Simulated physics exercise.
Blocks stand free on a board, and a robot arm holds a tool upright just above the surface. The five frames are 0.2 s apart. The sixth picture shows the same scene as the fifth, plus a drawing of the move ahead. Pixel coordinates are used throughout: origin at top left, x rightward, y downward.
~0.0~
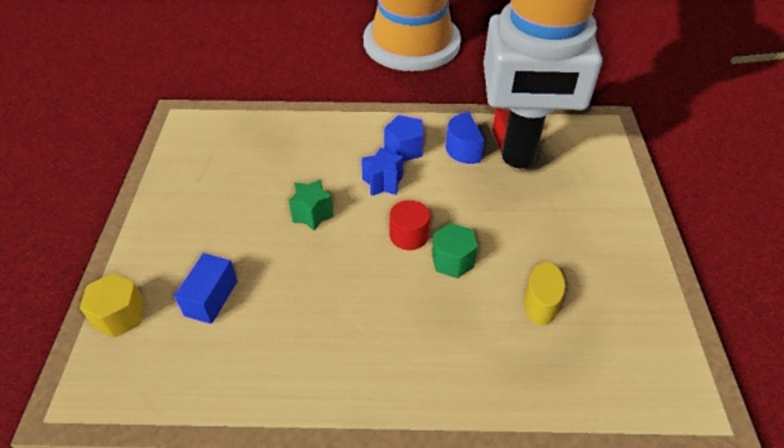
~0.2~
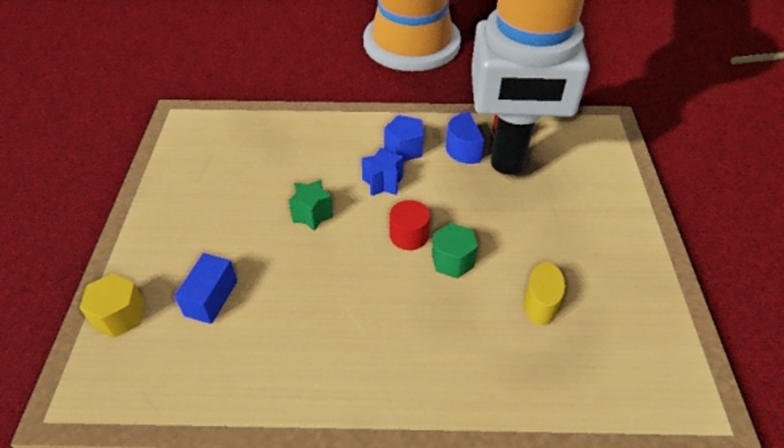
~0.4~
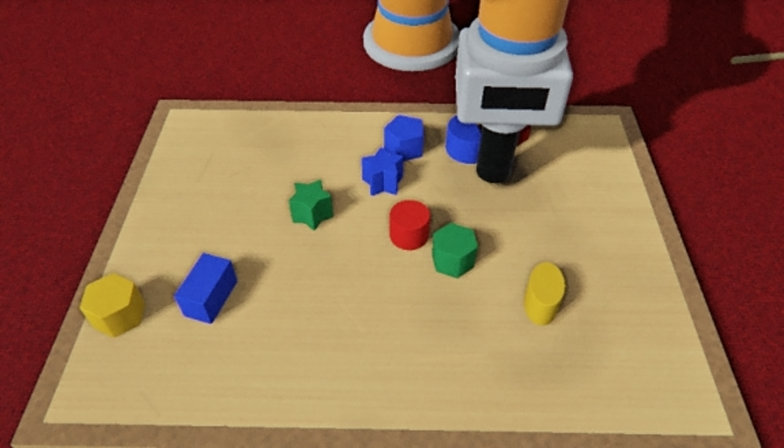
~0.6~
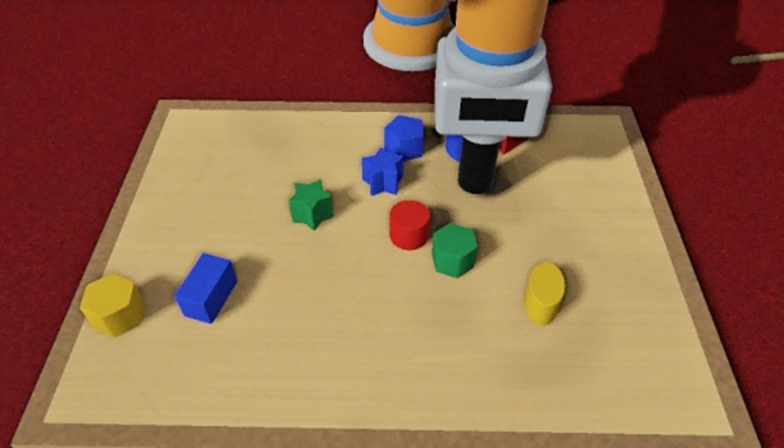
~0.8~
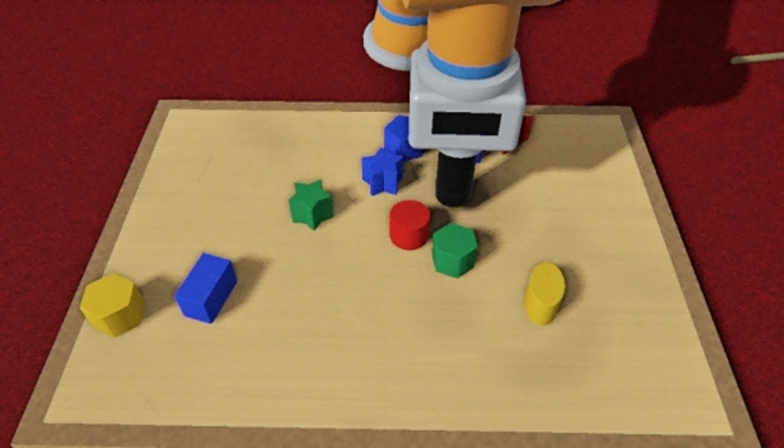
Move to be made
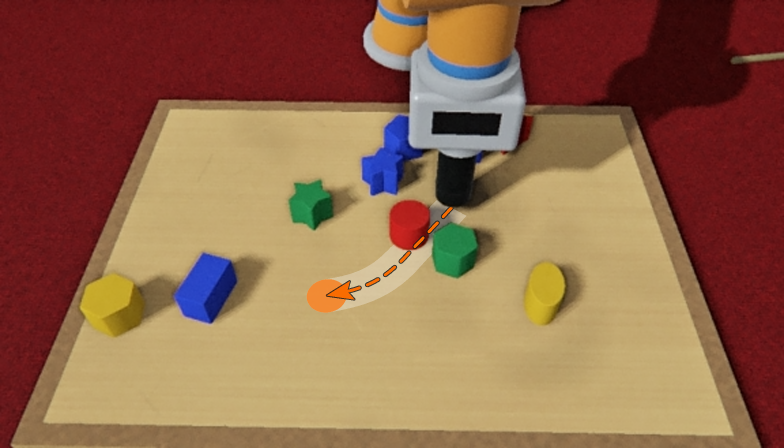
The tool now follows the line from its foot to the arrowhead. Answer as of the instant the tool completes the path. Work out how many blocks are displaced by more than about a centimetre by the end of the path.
1 block.
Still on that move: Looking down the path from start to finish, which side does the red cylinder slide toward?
To the right.
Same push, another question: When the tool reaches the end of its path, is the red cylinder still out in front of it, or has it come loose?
Gone from the front.
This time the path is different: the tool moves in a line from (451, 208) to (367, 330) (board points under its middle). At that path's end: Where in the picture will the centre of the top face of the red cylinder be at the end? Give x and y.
Pixel (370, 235).
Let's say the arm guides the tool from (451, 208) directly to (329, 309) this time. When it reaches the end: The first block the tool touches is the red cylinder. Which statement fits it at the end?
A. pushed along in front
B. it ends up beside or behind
My answer is option B.
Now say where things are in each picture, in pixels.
The first picture shows tool tip at (518, 158); block tops, red cylinder at (410, 214); green hexagon at (456, 239).
The second picture shows tool at (507, 164); blocks unchanged.
The third picture shows tool at (493, 172); blocks unchanged.
The fourth picture shows tool at (475, 183); blocks unchanged.
The fifth picture shows tool at (453, 196); red cylinder at (410, 214); green hexagon at (456, 239).
Path on the board, from (451, 208) via (420, 241) and (383, 277), ending at (327, 296).
The first path, step by step. One third of the way, tool at (421, 229); red cylinder at (383, 229).
Two thirds of the way, tool at (382, 265); red cylinder at (344, 243).
At the end, tool at (325, 284); red cylinder at (314, 243); green hexagon in place.
